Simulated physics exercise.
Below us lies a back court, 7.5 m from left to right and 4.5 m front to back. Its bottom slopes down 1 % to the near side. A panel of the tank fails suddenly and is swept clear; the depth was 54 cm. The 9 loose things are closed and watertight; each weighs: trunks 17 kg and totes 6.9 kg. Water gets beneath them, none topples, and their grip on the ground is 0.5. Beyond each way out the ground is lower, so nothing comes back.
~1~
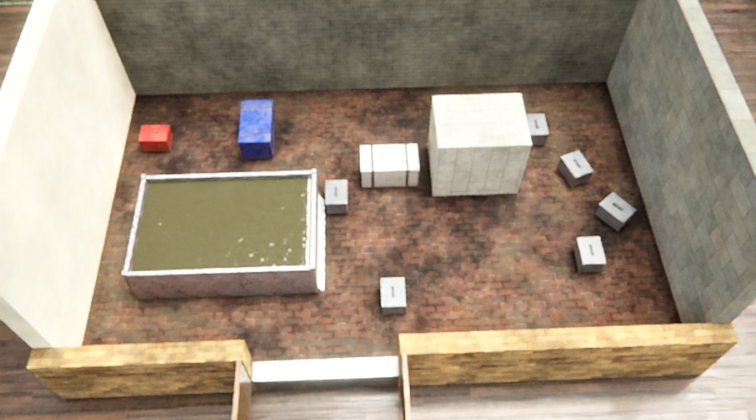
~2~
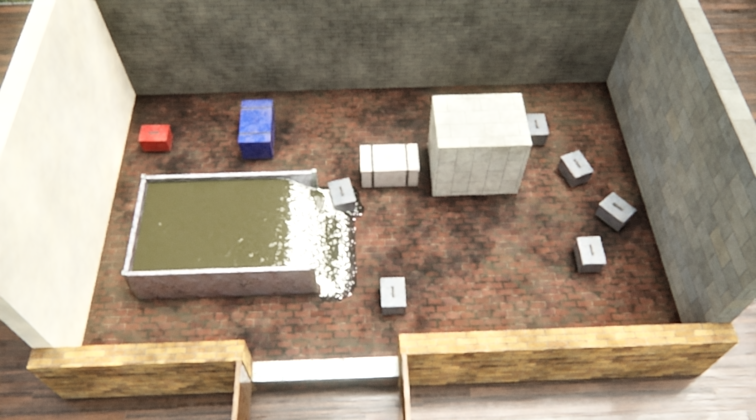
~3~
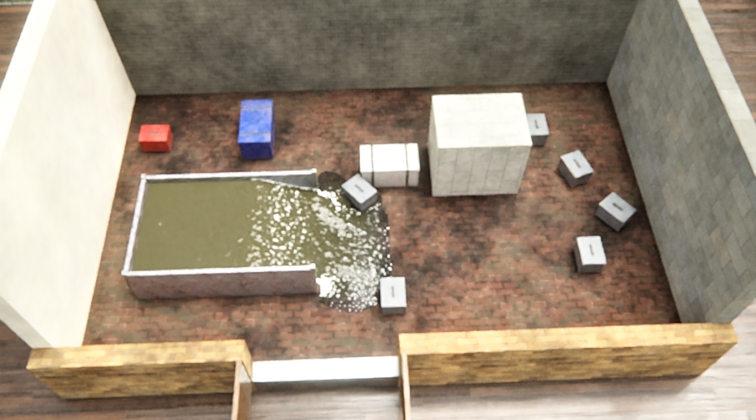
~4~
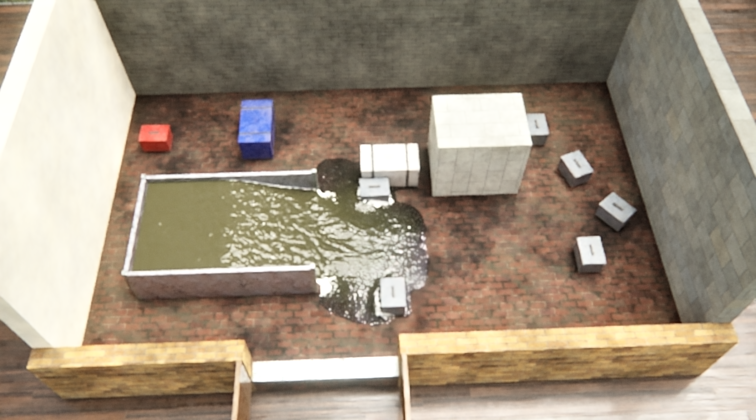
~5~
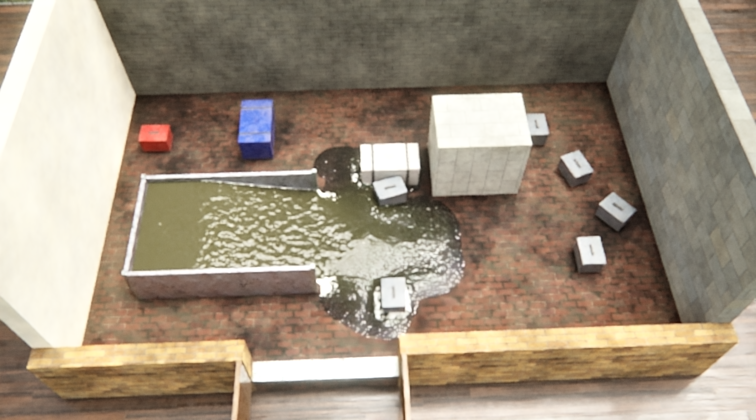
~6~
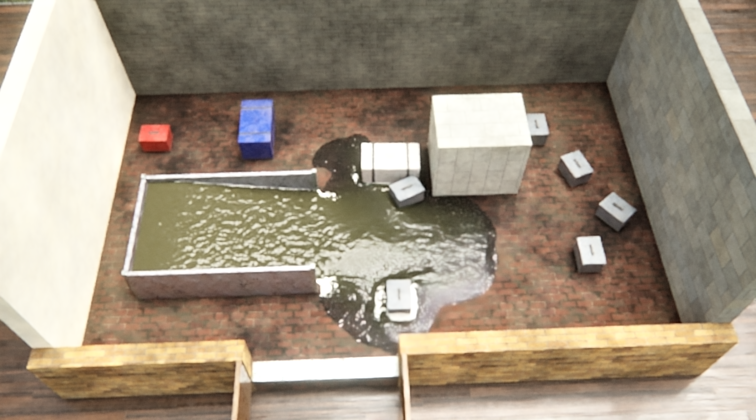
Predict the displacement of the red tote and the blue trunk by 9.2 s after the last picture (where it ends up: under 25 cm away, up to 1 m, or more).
The red tote holds its place, the blue trunk moves a short way.
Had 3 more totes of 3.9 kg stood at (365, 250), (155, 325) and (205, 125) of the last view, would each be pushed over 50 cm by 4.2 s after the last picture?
In turn: More, less, short of it.
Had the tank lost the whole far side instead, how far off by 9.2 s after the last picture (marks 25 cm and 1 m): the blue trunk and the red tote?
Then the blue trunk gets carried off, the red tote gets carried off.
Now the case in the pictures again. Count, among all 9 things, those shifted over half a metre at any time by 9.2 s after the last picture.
That makes 8.
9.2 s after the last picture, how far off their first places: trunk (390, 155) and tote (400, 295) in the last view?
In that order: 200 cm, 350 cm.
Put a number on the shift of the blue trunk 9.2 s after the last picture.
Roughly 60 cm.
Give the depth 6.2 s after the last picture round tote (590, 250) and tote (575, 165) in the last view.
Roughly 13 and 9 cm.
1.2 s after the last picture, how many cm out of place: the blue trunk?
About 0 cm.
Then, 1.2 s after the last picture the red tote is near (154, 133), 0.0 m from its start, aground; the blue trunk is near (256, 120), 0.0 m from its start, aground; 0 of 9 are out; 3 afloat.
Then, 3.8 s after the last picture the red tote is near (154, 133), 0.0 m from its start, aground; the blue trunk is near (256, 120), 0.0 m from its start, aground; 0 of 9 are out; 6 afloat.
Then, 6.2 s after the last picture the red tote is near (154, 133), 0.0 m from its start, aground; the blue trunk is near (256, 120), 0.0 m from its start, aground; 0 of 9 are out; 6 afloat.
Then, 9.2 s after the last picture the red tote is near (154, 133), 0.0 m from its start, aground; the blue trunk is near (213, 117), 0.6 m from its start, aground; 0 of 9 are out; 3 afloat.
